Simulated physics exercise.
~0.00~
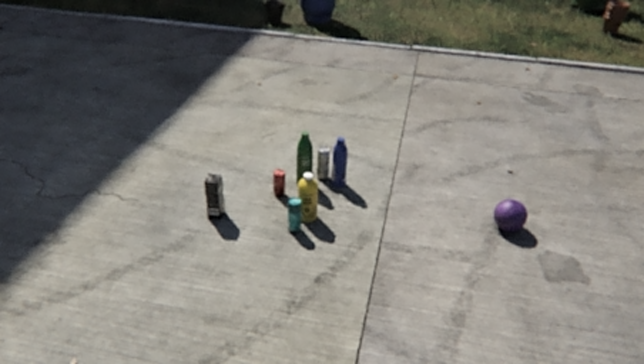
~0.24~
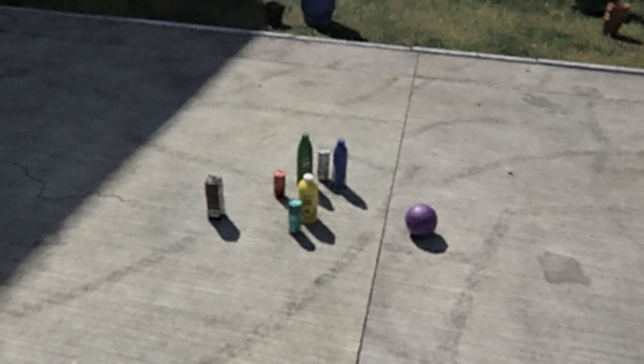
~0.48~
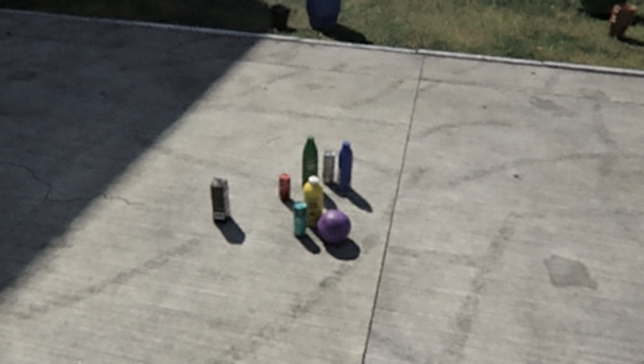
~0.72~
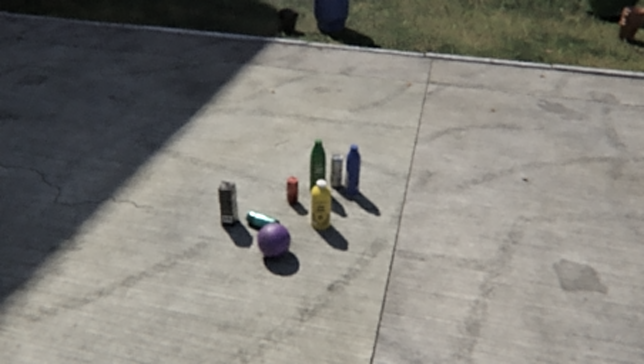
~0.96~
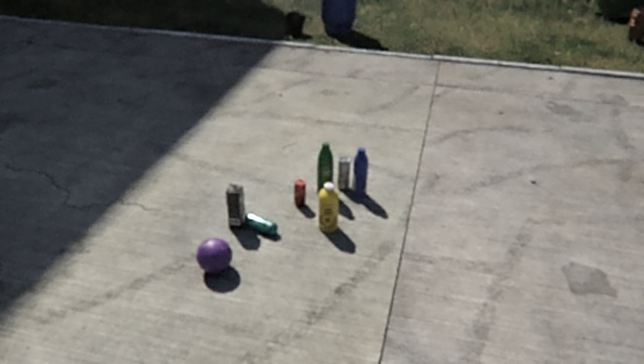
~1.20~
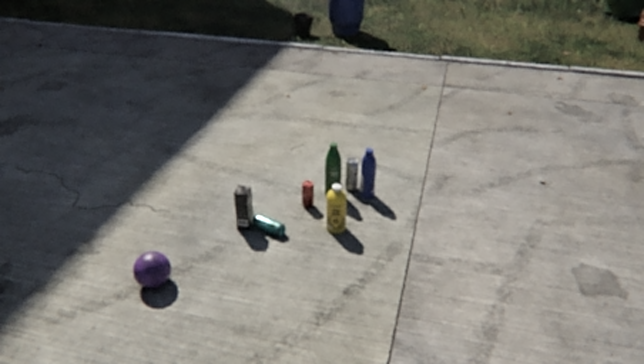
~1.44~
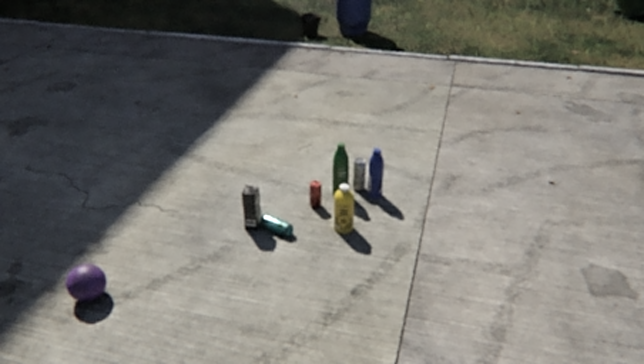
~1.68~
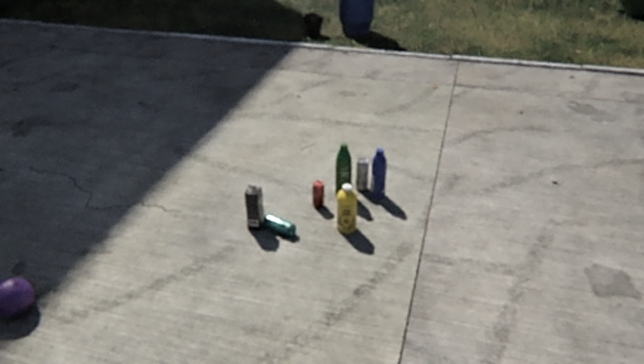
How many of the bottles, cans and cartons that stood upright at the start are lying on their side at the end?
Just one of them is lying on its side at the end, the turquoise can.
